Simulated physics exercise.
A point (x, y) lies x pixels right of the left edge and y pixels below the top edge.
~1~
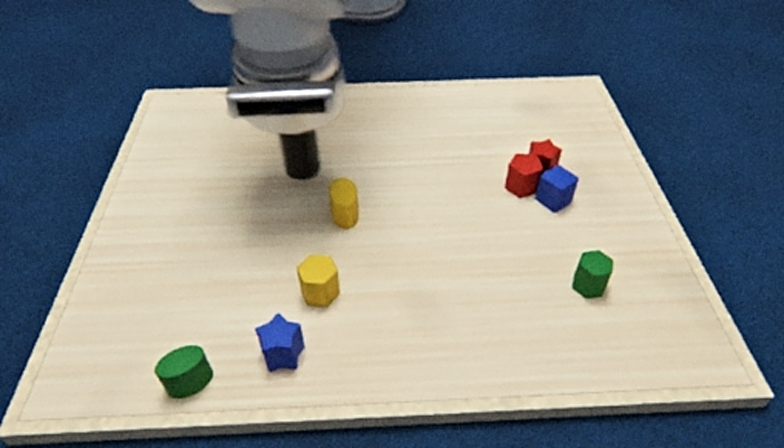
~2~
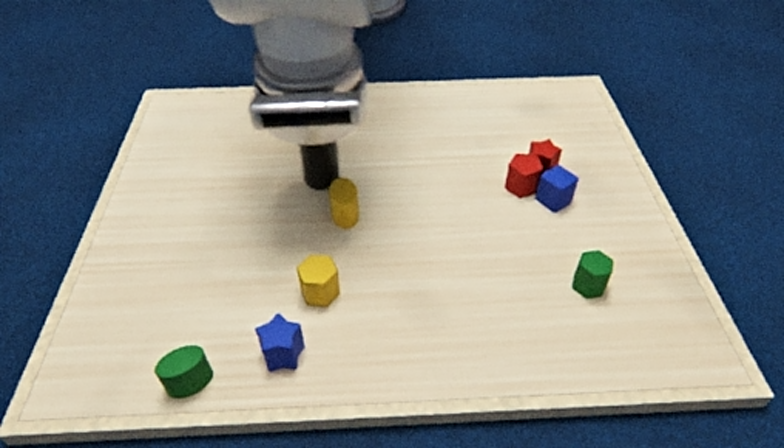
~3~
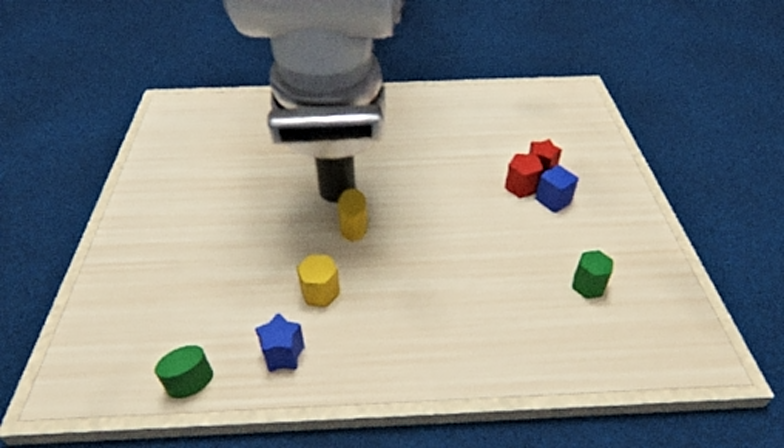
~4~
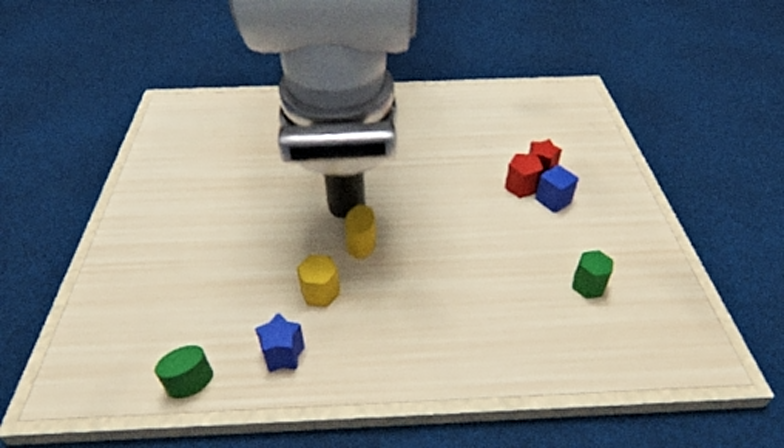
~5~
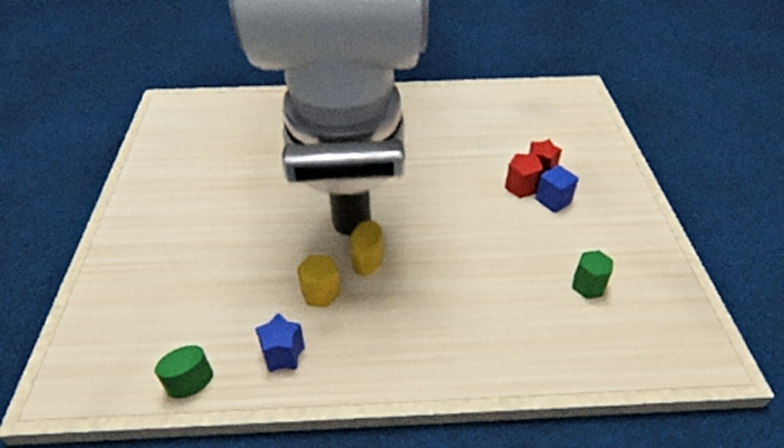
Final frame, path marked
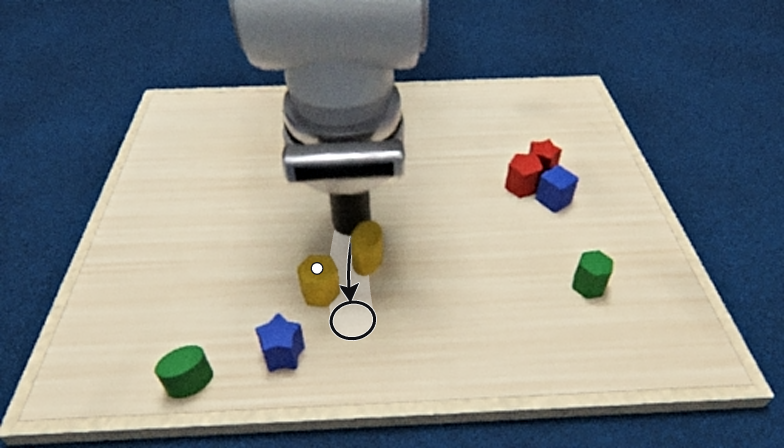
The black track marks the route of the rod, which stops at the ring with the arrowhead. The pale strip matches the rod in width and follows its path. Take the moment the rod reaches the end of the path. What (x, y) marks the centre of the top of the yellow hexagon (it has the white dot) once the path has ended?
It should be at (306, 286) by then.
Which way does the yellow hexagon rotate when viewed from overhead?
It spins clockwise.
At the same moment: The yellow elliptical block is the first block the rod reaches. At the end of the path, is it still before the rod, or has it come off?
It falls back or aside.
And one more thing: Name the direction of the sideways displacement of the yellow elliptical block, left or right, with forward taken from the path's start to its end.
Left-hand side.
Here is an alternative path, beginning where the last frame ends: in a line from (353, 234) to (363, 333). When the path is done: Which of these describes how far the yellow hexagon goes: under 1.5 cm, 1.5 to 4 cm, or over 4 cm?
The distance will be below 1.5 cm.
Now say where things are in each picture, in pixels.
In the first picture, rod's lower end at (303, 169); blue star at (277, 332); yellow hexagon at (317, 268); yellow elliptical block at (343, 191).
In the second picture, rod at (322, 178); blocks still.
In the third picture, rod at (337, 191); yellow elliptical block at (352, 203).
In the fourth picture, rod at (347, 206); yellow elliptical block at (360, 219).
In the fifth picture, rod at (352, 222); blue star at (277, 332); yellow hexagon at (317, 268); yellow elliptical block at (366, 236).
Drawn move, from (353, 234) over (349, 274) to (353, 320); the dot is on the yellow hexagon.
On the path given first. One third of the way, rod at (348, 249); yellow elliptical block at (375, 258), turned 20° anticlockwise.
Two thirds of the way, rod at (348, 277); yellow hexagon at (308, 281), turned 40° clockwise; yellow elliptical block at (385, 266), turned 30° anticlockwise.
At the end, rod at (352, 308); blue star still; yellow hexagon at (306, 286), turned 70° clockwise; yellow elliptical block at (385, 266), turned 30° anticlockwise.
